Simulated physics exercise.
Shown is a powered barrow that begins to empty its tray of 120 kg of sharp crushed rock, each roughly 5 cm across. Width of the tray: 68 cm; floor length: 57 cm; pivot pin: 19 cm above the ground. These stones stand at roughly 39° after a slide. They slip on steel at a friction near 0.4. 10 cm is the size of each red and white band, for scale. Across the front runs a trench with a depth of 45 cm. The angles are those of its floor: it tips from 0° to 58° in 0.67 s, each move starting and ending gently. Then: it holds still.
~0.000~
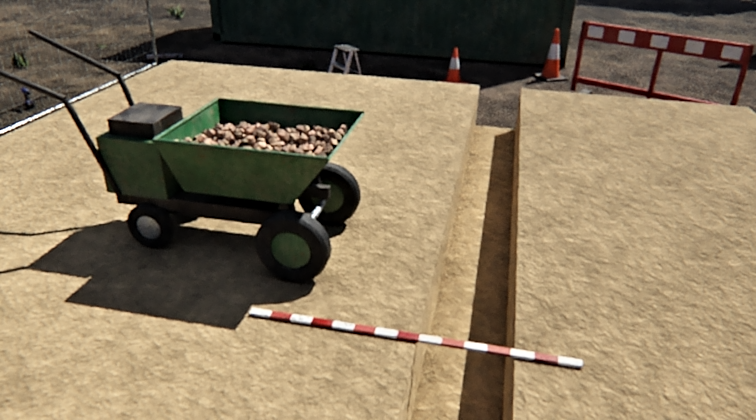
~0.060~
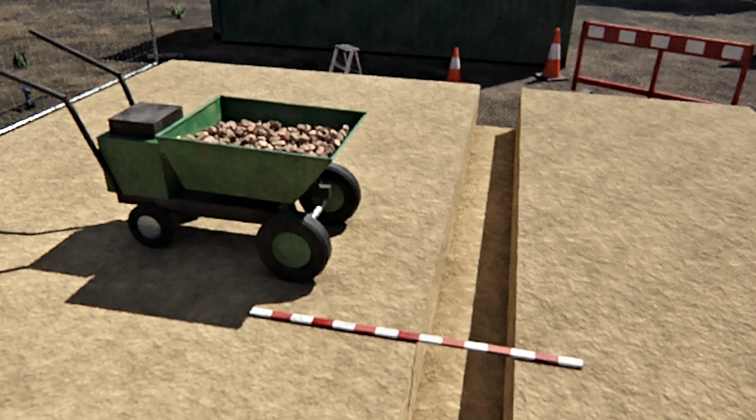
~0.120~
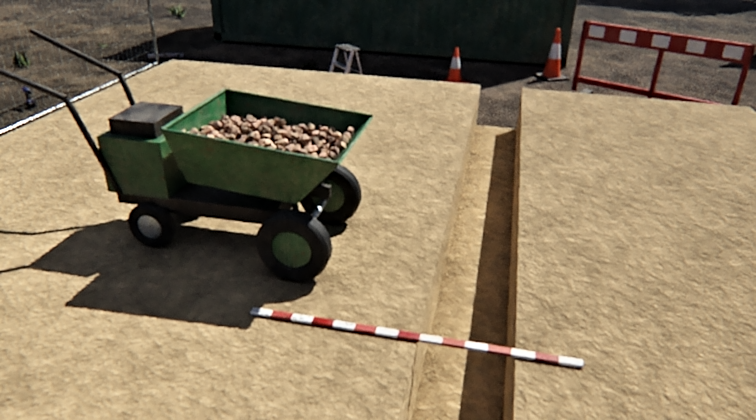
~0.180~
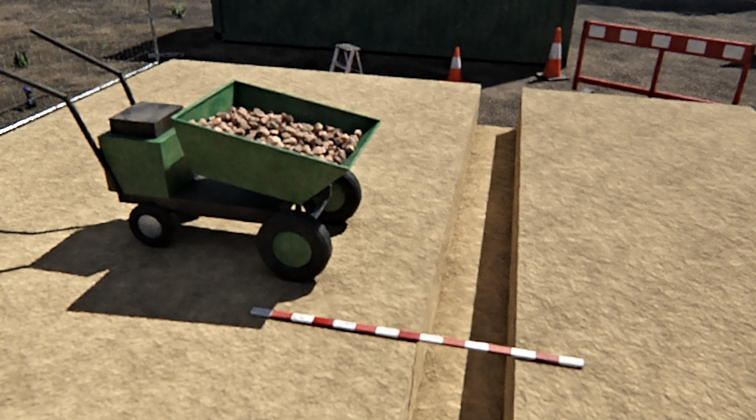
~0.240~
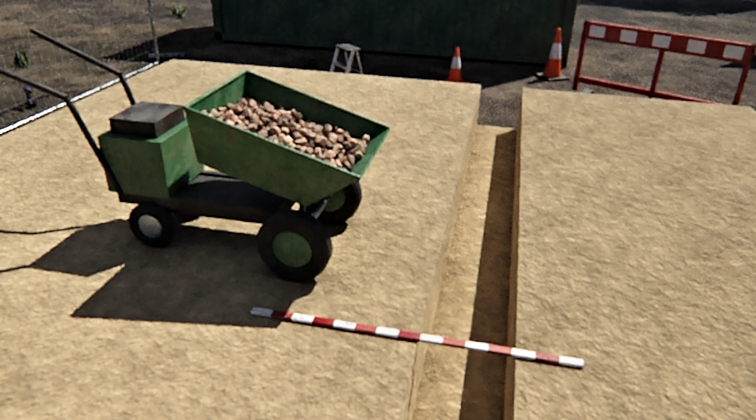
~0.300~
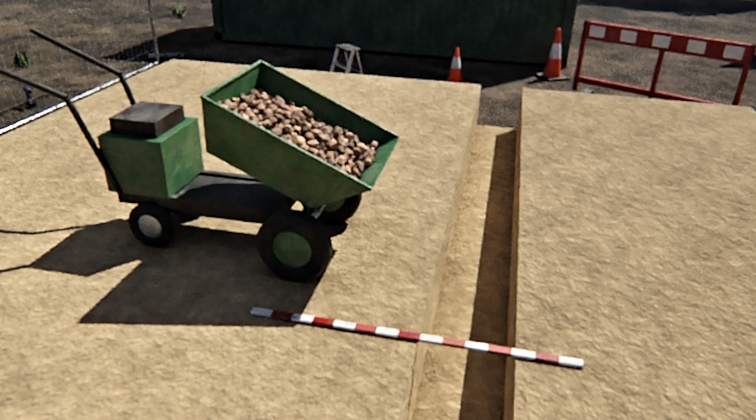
A green powered barrow loaded with crushed rock stood on sandy ground left of a narrow trench, and its tray slowly tilted, the back end rising while the front edge dipped toward the right.
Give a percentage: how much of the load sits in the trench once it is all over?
31 %.
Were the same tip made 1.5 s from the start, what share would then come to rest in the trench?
With that timing, about 10 per cent.
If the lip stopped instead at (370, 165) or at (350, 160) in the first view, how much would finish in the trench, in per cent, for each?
I'd expect some 35 per cent, then some 40.
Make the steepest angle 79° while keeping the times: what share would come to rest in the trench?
I'd expect around 70 in a hundred.
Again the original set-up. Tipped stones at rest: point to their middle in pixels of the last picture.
Look at roughly (470, 333).
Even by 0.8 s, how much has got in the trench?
By that point it's something like 0 in a hundred.
After 0.5 s the floor is at 49°; 100 % in the tray; the foremost stones are at (388, 201).
After 0.8 s the floor is at 58°; 97 % in the tray, 3 % short of the trench; the foremost stones are at (429, 238).
After 1.1 s the floor is at 58°; 72 % in the tray, 9 % short of the trench, 19 % in the trench; the foremost stones are at (503, 348).
After 3.1 s the floor is at 58°; 61 % in the tray, 8 % short of the trench, 31 % in the trench; the foremost stones are at (504, 342).
